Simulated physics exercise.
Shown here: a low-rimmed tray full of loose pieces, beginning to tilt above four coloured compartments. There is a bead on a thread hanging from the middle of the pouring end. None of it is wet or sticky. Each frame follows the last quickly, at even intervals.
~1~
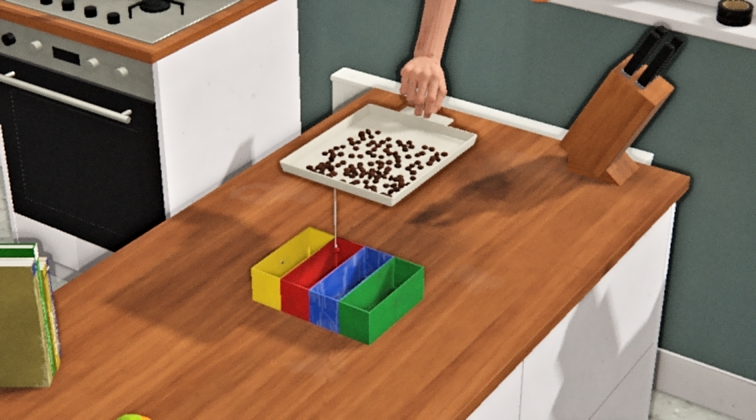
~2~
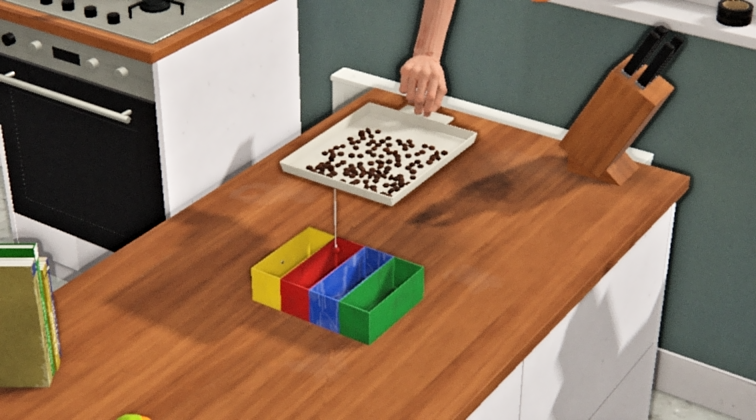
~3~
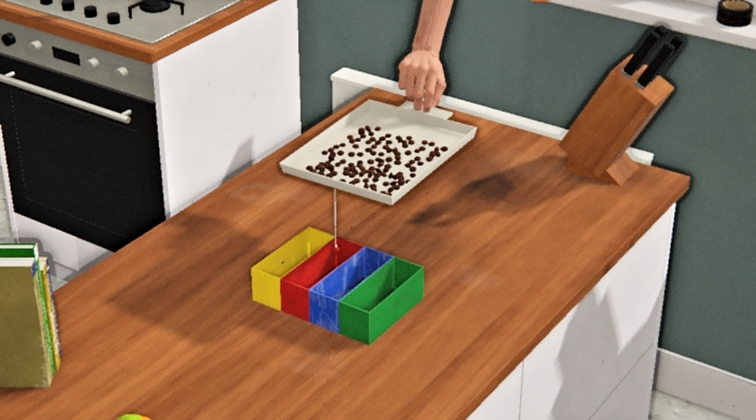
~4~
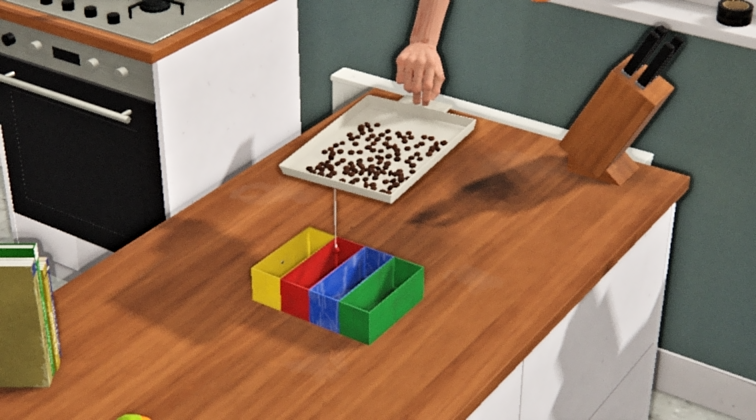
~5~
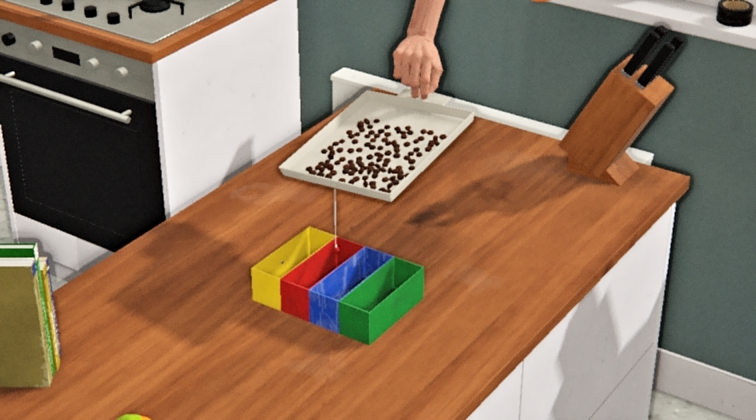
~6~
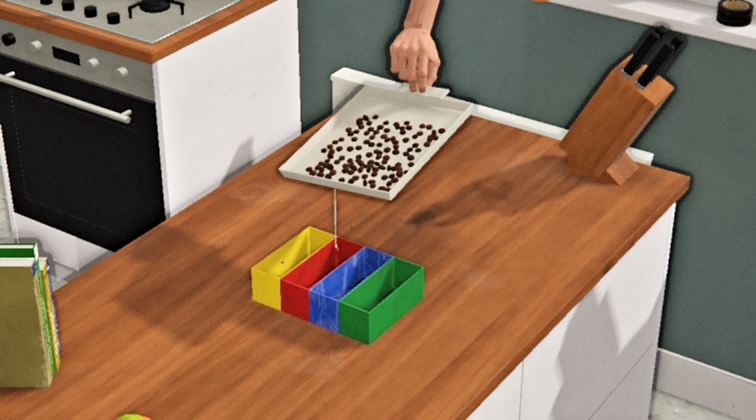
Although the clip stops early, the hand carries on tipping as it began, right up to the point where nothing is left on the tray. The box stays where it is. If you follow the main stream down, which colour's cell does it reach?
It reaches the yellow cell.
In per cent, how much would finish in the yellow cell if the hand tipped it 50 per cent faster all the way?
About 60 in a hundred.
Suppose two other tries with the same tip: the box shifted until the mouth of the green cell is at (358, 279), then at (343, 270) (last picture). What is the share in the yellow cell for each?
50% for the first placement, 10% for the second.
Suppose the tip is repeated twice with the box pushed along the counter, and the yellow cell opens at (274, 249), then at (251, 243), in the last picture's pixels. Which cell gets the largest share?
Try 1 - yellow; try 2 - that red cell.
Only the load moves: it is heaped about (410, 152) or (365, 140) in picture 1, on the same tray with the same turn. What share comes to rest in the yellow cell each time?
Near 60 and 50 percent respectively.
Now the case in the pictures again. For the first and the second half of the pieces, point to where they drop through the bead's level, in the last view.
Starting near (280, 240), moving on to near (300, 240).
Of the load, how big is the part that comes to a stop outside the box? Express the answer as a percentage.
About 30 per cent.
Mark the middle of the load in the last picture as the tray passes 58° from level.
Look around (316, 171) in the last picture.
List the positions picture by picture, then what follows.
Corners of the pouring end at (283, 161) and (391, 197), level; middle of the load at (371, 164), flat chocolate drops; bead on its thread at (336, 250); yellow cell at (267, 286); red cell at (295, 297); blue cell at (324, 309); green cell at (355, 320), in the first frame.
Corners of the pouring end at (283, 162) and (391, 196), level; middle of the load at (371, 163), in the second frame.
Corners of the pouring end at (283, 163) and (391, 195), tipped barely, lowest at the left corner; middle of the load at (371, 162), in the third frame.
Corners of the pouring end at (283, 165) and (390, 194), tipped a little, lowest at the left corner; middle of the load at (370, 159), in the fourth frame.
Corners of the pouring end at (282, 166) and (389, 192), tipped a little, lowest at the left corner; middle of the load at (370, 157), in the fifth frame.
Corners of the pouring end at (282, 168) and (389, 191), tipped a little, lowest at the left corner; middle of the load at (369, 155); yellow cell at (267, 286); red cell at (295, 297); blue cell at (324, 309); green cell at (355, 320), in the sixth frame.
Soon, tray tipped steeply; nearly all on the tray; a stray few falling or outside the box.
A while on, tray tipped right over; about a quarter on the tray; about a third in the yellow cell; a small part in the red cell; about a third falling or outside the box.
Towards the end, tray tipped past a quarter turn; about half in the yellow cell; a small part in the red cell; a stray few in the blue cell; about a third falling or outside the box.
Finally, tray tipped past a quarter turn; about half in the yellow cell; a small part in the red cell; a stray few in the blue cell; none in the green cell; about a third outside the box.
